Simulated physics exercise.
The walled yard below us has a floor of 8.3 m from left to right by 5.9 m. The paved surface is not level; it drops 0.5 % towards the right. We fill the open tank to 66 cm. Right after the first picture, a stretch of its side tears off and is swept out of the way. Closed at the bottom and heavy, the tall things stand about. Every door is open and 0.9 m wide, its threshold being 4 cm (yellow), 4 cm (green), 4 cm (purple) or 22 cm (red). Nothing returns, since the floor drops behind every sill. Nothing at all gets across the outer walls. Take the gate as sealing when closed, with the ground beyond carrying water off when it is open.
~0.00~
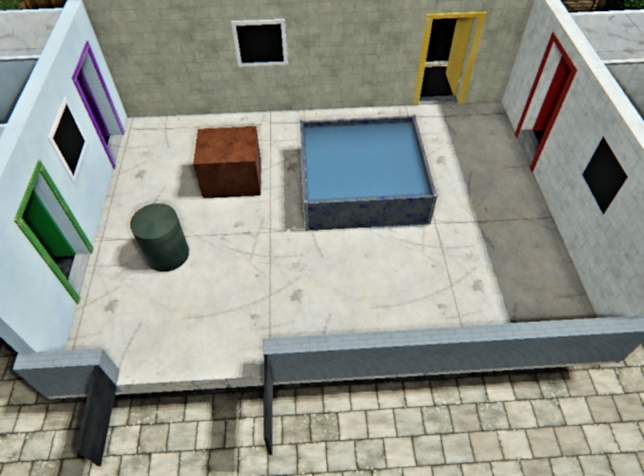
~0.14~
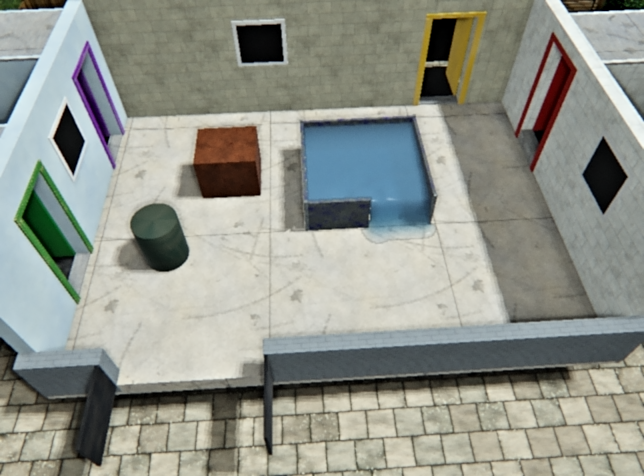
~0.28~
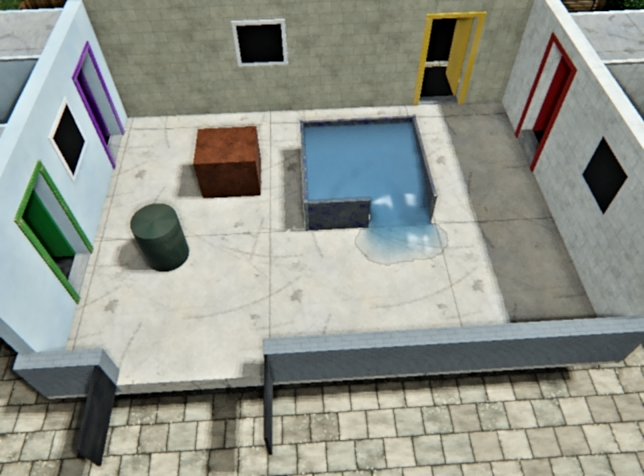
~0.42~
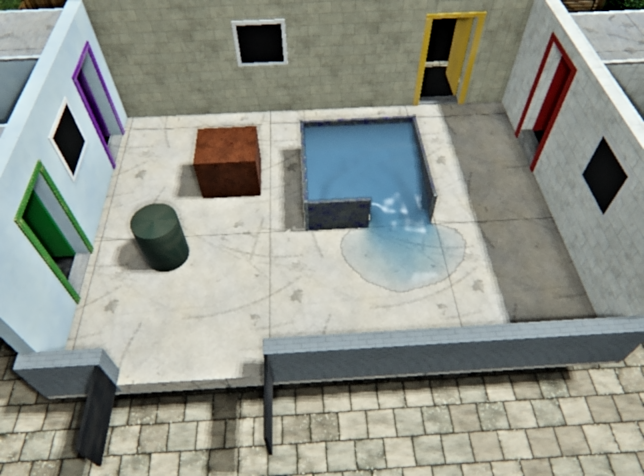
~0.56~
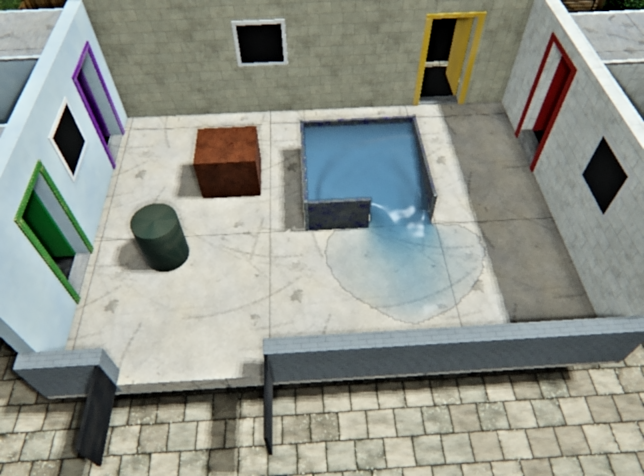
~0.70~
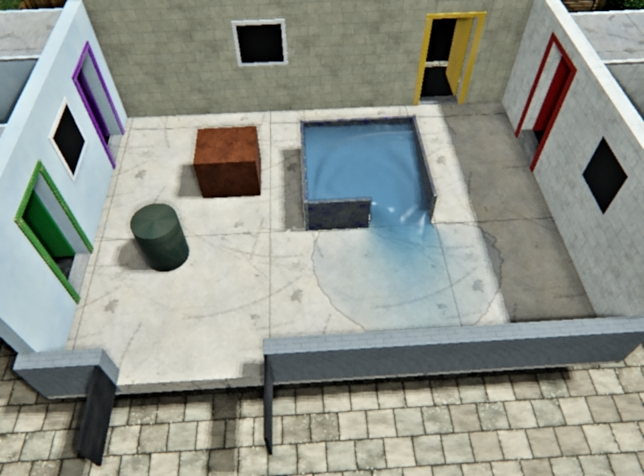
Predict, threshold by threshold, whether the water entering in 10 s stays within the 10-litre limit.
One by one: Yellow door: More than stated, green door: More than stated, purple door: Less than stated, red door: Less than stated.
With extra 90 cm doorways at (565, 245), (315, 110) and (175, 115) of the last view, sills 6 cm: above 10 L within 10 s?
Well, the first is on the high side, the second is on the low side, and the third is on the low side.
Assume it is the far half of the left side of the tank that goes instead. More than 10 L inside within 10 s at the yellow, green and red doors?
Note: Yellow short of the mark, green short of the mark, red short of the mark.
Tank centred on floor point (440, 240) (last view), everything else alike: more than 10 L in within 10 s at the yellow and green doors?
Relative to the limit, yellow is beyond it and green is beyond it.
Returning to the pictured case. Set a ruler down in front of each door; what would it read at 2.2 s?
Centimetres: Yellow 0 / green 0 / purple 0 / red 0.
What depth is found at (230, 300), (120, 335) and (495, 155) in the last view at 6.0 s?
First 3 cm, then 7 cm, then 4 cm.
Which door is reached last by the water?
Looks like the purple door.
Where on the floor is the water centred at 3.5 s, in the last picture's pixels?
I'd put it close to (401, 243).
After 1.4 s water covers 20 % of the floor and is deepest (38 cm) near (408, 231); yellow door not reached, green door not reached, purple door not reached, red door not reached.
After 2.2 s water covers 25 % of the floor and is deepest (46 cm) near (607, 340); yellow door not reached, green door not reached, purple door not reached, red door not reached.
After 3.5 s water covers 45 % of the floor and is deepest (30 cm) near (584, 341); yellow door not reached, green door not reached, purple door not reached, red door not reached.
After 6.0 s water covers 75 % of the floor and is deepest (18 cm) near (584, 341); yellow door 12 cm at the sill, 39 L in, green door 8 cm at the sill, 35 L in, purple door not reached, red door 5 cm at the sill, 0 L in.
After 10.0 s water covers 95 % of the floor and is deepest (12 cm) near (512, 126); yellow door 9 cm at the sill, 146 L in, green door 5 cm at the sill, 55 L in, purple door 2 cm at the sill, 0 L in, red door 6 cm at the sill, 0 L in.
